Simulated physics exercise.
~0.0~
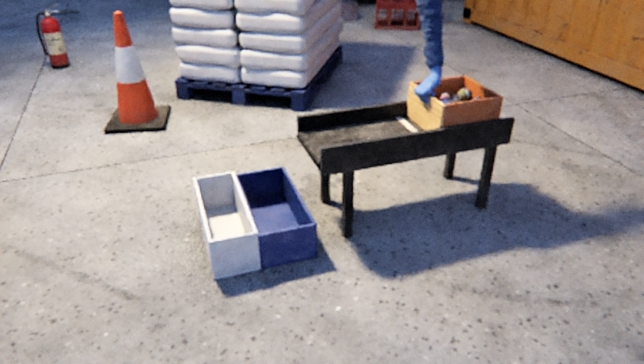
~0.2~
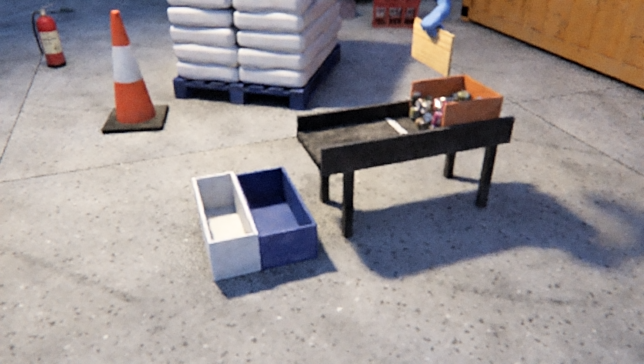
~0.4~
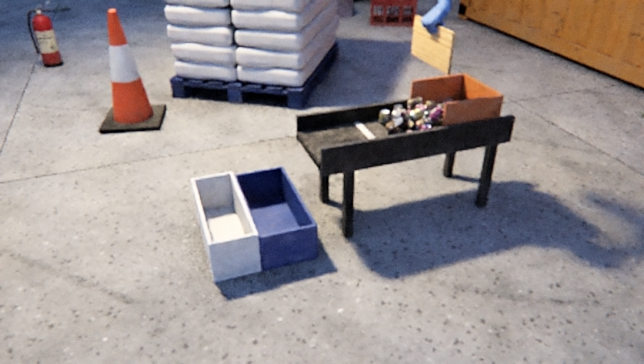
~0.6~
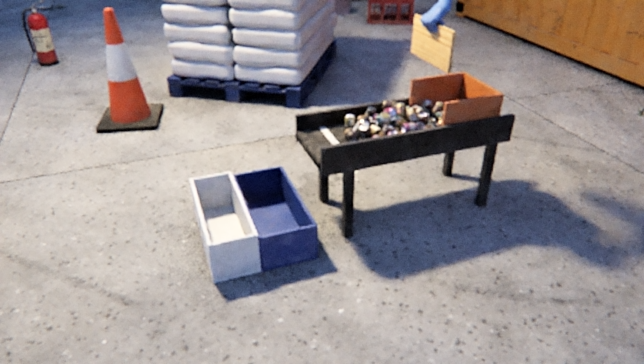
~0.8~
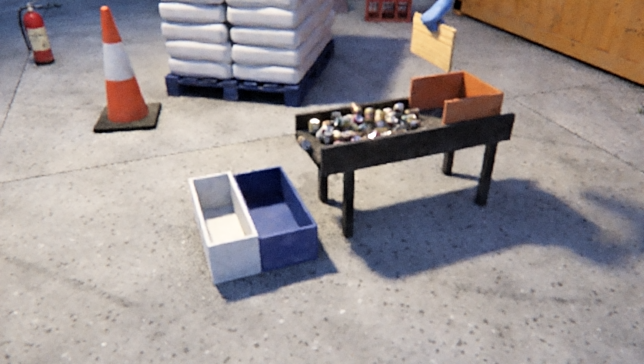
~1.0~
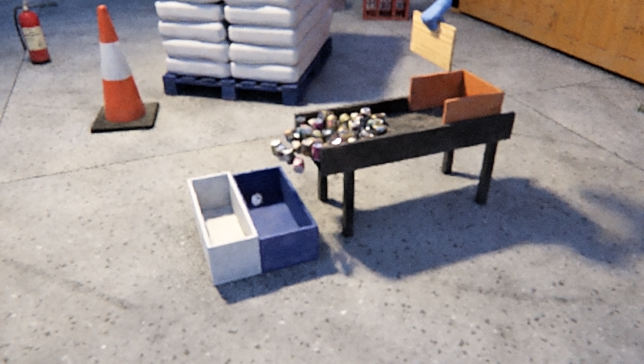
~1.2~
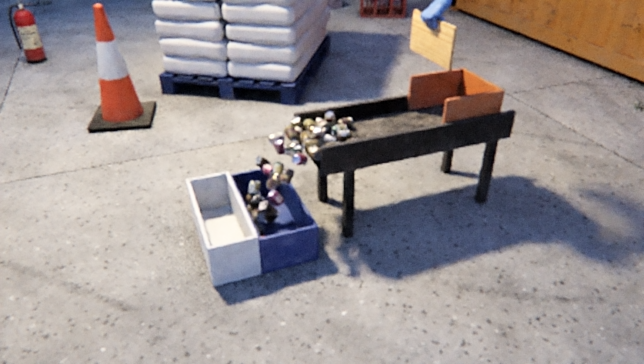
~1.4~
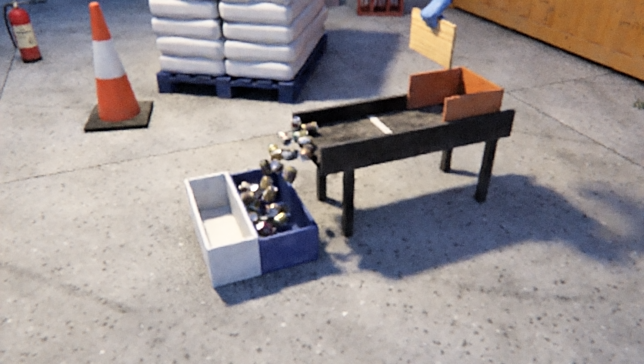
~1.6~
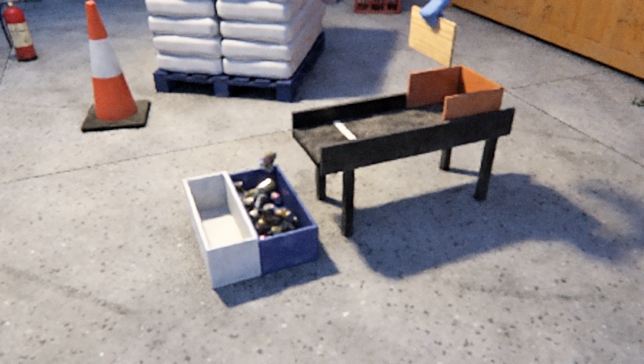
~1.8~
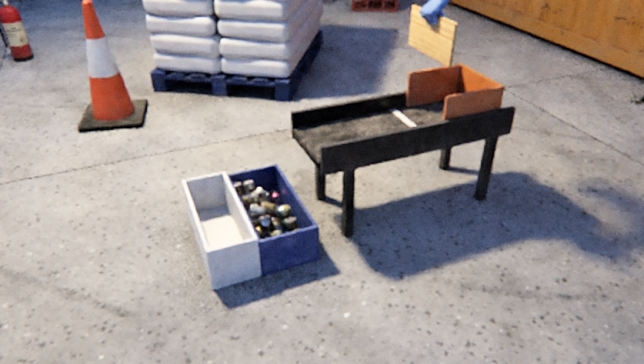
A blue-gloved hand lifted the gate of an orange pen on a black conveyor, and the small cans inside rode left along the belt, tumbled off its end and piled up in the blue box, leaving the white tub beside it empty.
